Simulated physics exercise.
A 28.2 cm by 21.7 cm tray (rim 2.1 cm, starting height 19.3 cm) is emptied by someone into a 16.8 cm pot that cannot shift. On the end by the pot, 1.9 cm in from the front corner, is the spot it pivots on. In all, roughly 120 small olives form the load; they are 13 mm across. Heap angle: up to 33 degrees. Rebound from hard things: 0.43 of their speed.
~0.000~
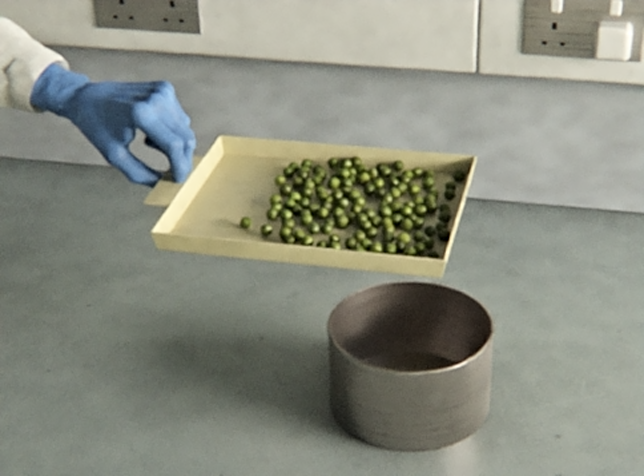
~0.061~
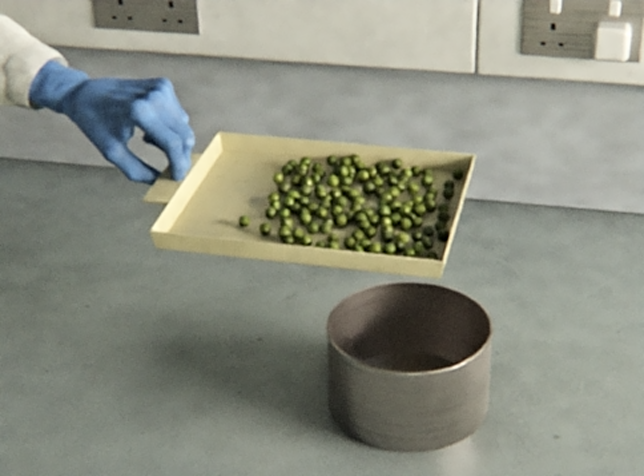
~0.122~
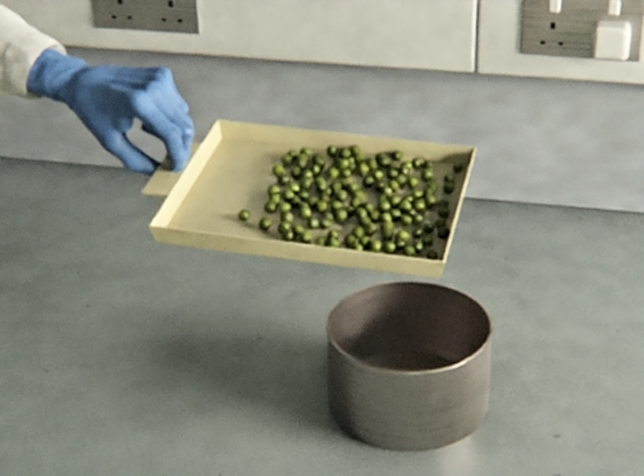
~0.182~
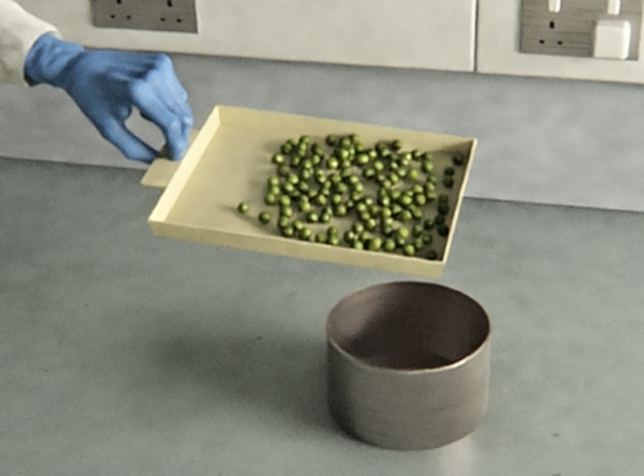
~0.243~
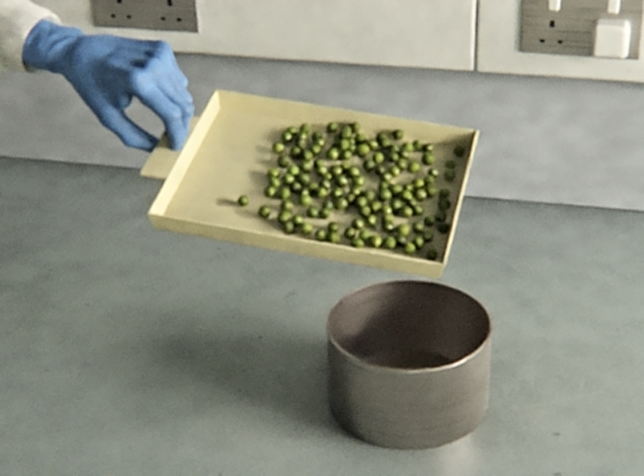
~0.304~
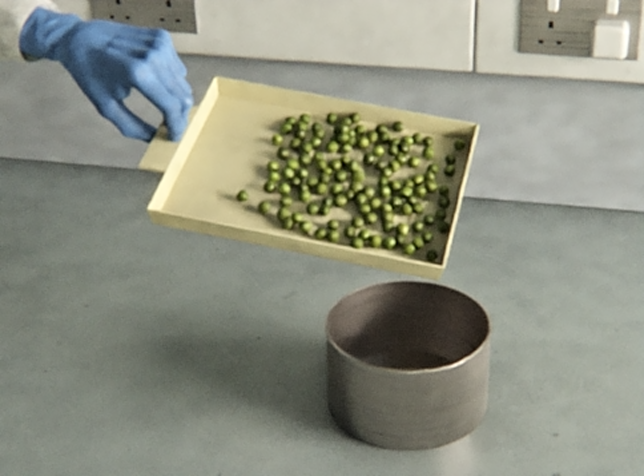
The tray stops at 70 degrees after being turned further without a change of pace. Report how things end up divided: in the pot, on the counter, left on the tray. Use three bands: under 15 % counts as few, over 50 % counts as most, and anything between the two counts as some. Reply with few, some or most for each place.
Pot: Few, counter: Few, tray: Most.
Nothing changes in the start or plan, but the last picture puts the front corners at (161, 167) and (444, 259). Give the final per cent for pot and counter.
That works out as pot 0 and counter 0.
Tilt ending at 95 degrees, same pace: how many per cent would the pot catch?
Roughly 0 percent.
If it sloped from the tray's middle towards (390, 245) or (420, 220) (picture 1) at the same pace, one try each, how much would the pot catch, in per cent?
Estimate: Some 0 % and some 0 % respectively.
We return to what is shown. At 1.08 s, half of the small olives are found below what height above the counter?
Roughly 26 centimetres, more or less.
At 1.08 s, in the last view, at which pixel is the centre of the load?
I reckon close to (389, 192).
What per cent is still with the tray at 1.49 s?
About 100 per cent.
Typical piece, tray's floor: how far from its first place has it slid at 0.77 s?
Displacement on the tray: About 6 cm.
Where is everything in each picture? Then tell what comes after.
The first picture shows tray tilt 0 degrees, front corners at (156, 230) and (441, 258); middle of the pieces at (359, 203); pot at (410, 324).
The second picture shows tray tilt 1 degrees, front corners at (155, 229) and (440, 259); middle of the pieces at (358, 201).
The third picture shows tray tilt 4 degrees, front corners at (155, 224) and (440, 259), lowest corner right front; middle of the pieces at (357, 195).
The fourth picture shows tray tilt 7 degrees, front corners at (154, 218) and (440, 260), lowest corner right front; middle of the pieces at (357, 188).
The fifth picture shows tray tilt 10 degrees, front corners at (154, 211) and (441, 261), lowest corner right front; middle of the pieces at (358, 181).
The sixth picture shows tray tilt 14 degrees, front corners at (153, 207) and (440, 264), lowest corner right front; middle of the pieces at (358, 176); pot at (408, 323). Its pace works out near 55 degrees a second.
After 0.77 s, tilt 41 degrees; the tray holds 100 %, the pot 0 %.
Then, at 1.08 s, tilt 58 degrees; the tray holds 100 %, the pot 0 %.
After 1.49 s, tilt 70 degrees; the tray holds 100 %, the pot 0 %.
At rest (1.8 s), pot 0 %, counter 0 %, tray 100 %.
